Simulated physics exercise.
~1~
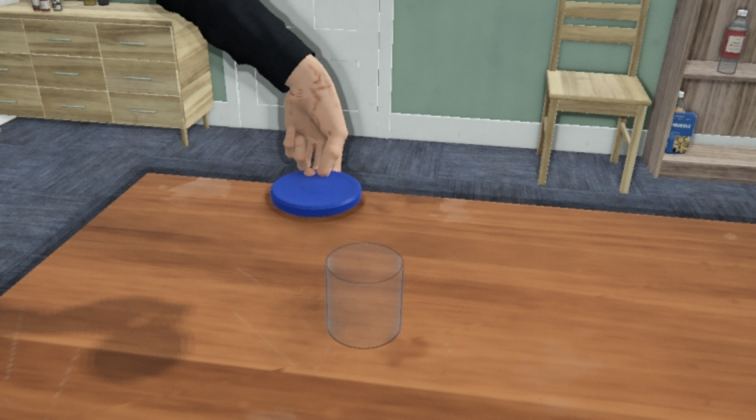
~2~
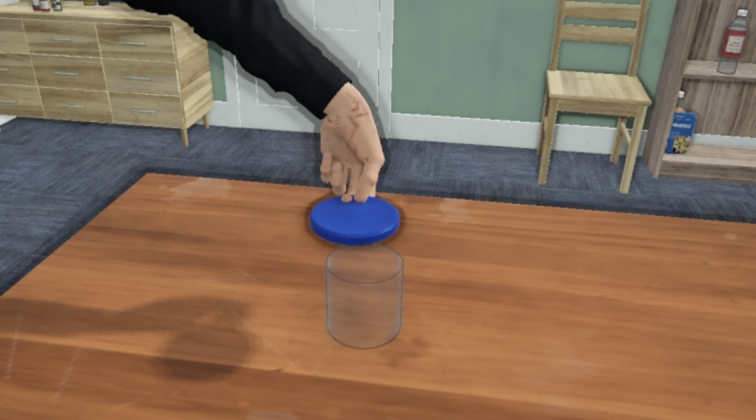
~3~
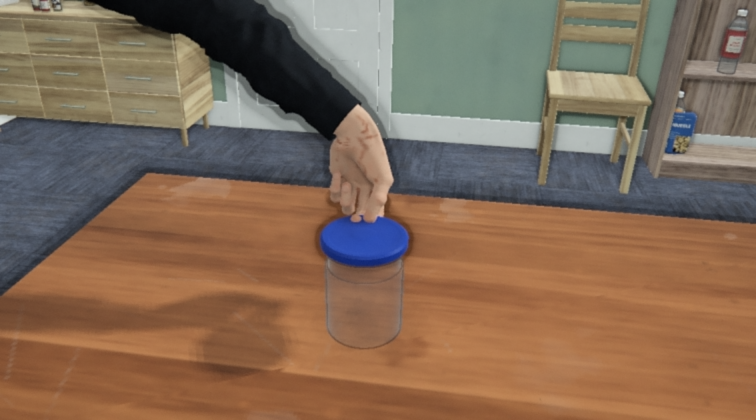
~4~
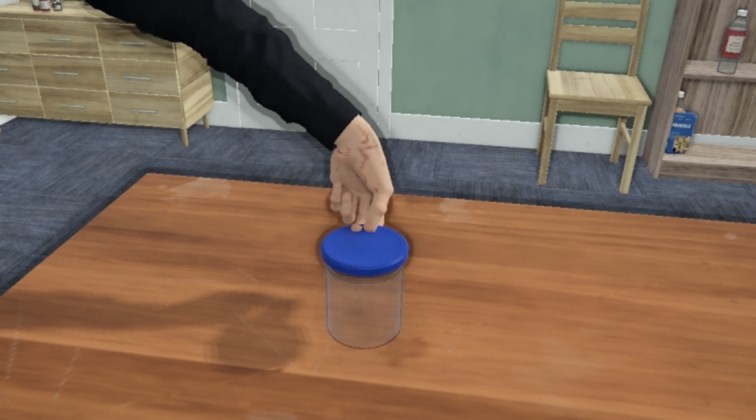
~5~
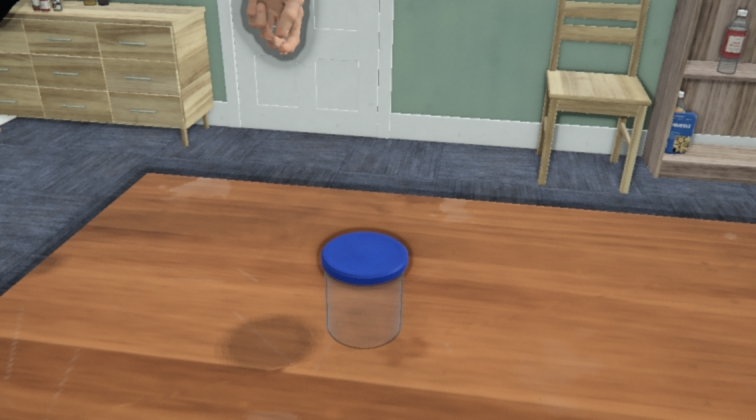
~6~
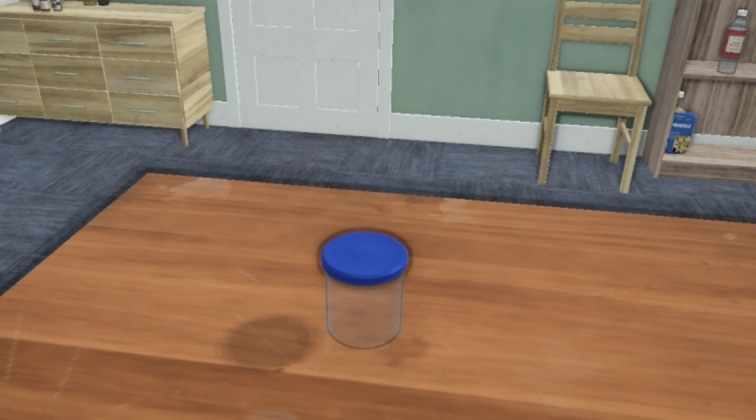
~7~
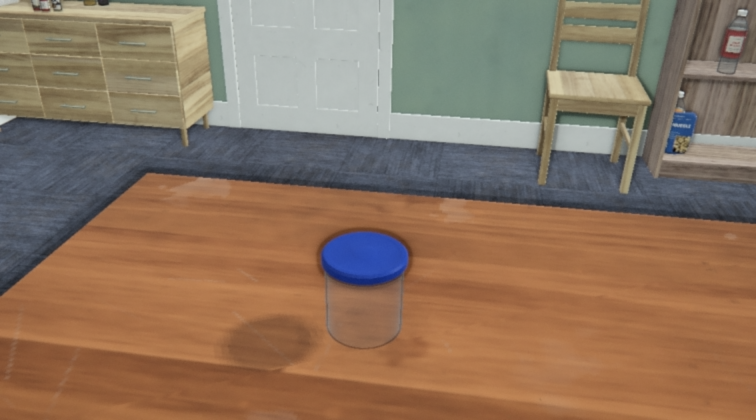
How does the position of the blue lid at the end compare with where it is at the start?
At the start the blue lid is held in the hand, above and to the left of the glass. By the end it is lower and further right, resting on the rim of the glass.
